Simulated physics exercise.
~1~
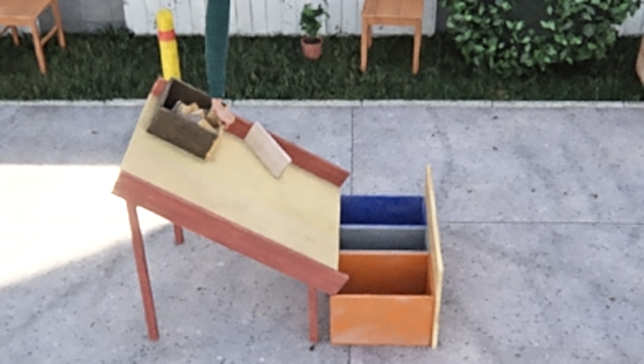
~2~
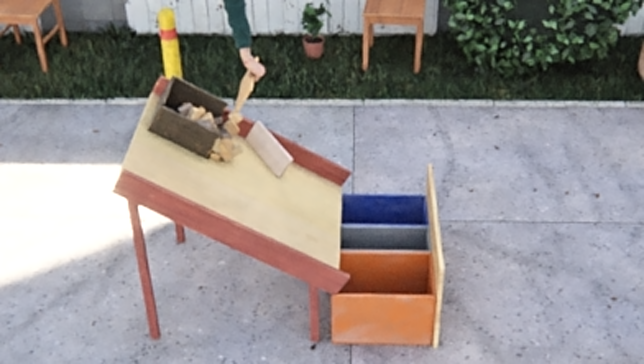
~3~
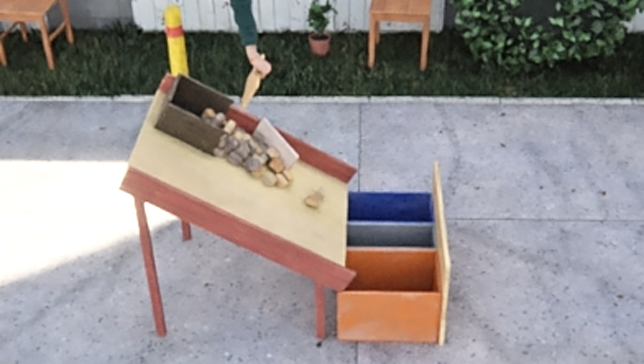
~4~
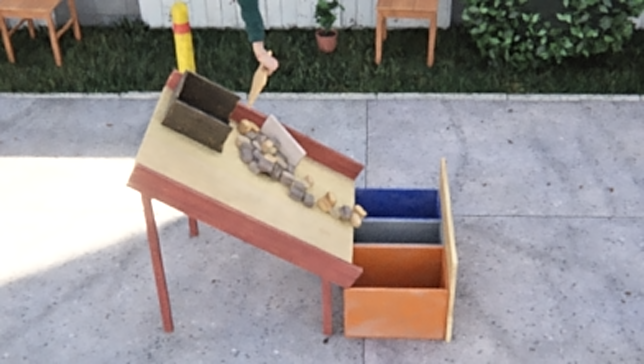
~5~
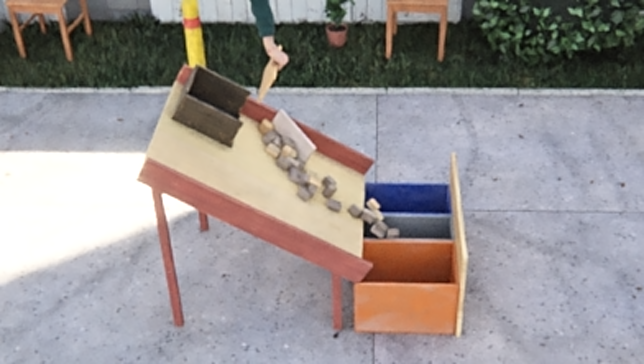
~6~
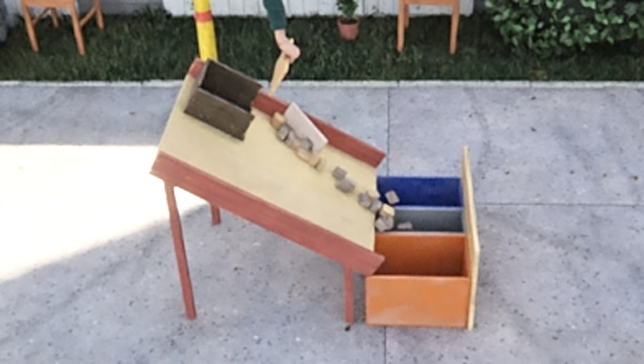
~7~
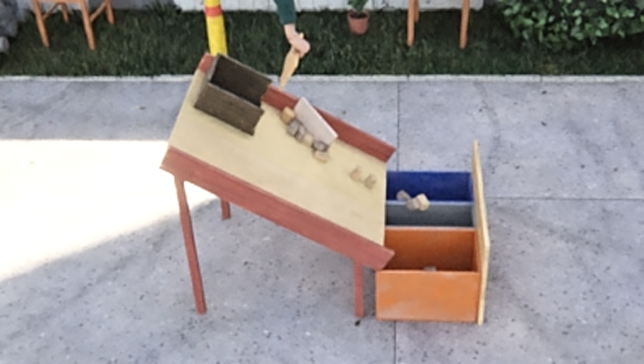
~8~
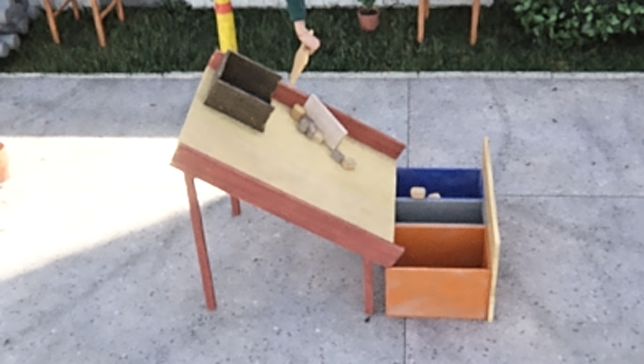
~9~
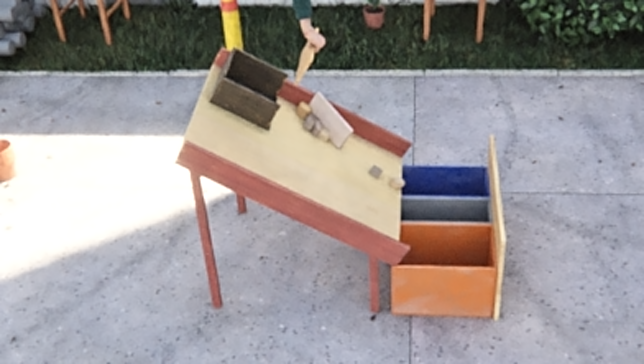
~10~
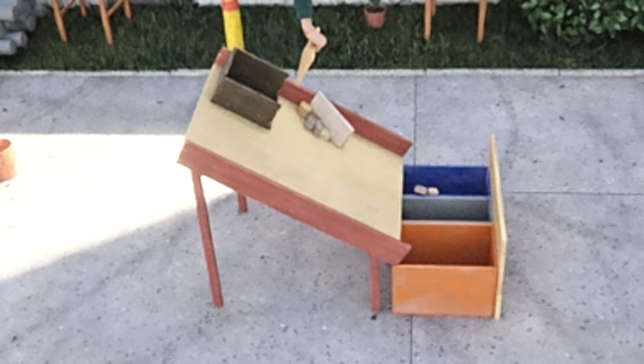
A hand in a green sleeve holds a wooden gate above a sloping, red-edged sorting table on a paved yard, seen from above with grass and chairs behind. A dark open pen filled with timber offcuts sits at the top, near an angled pale board, and blue, grey and orange tubs wait at the lower right. Once the gate is lifted, the blocks spill out, bunch against the board and stream past it down the slope. Many tumble into the grey middle tub, with fewer reaching the blue one, as the view pans left. Finally, a small cluster remains stuck beside the board.
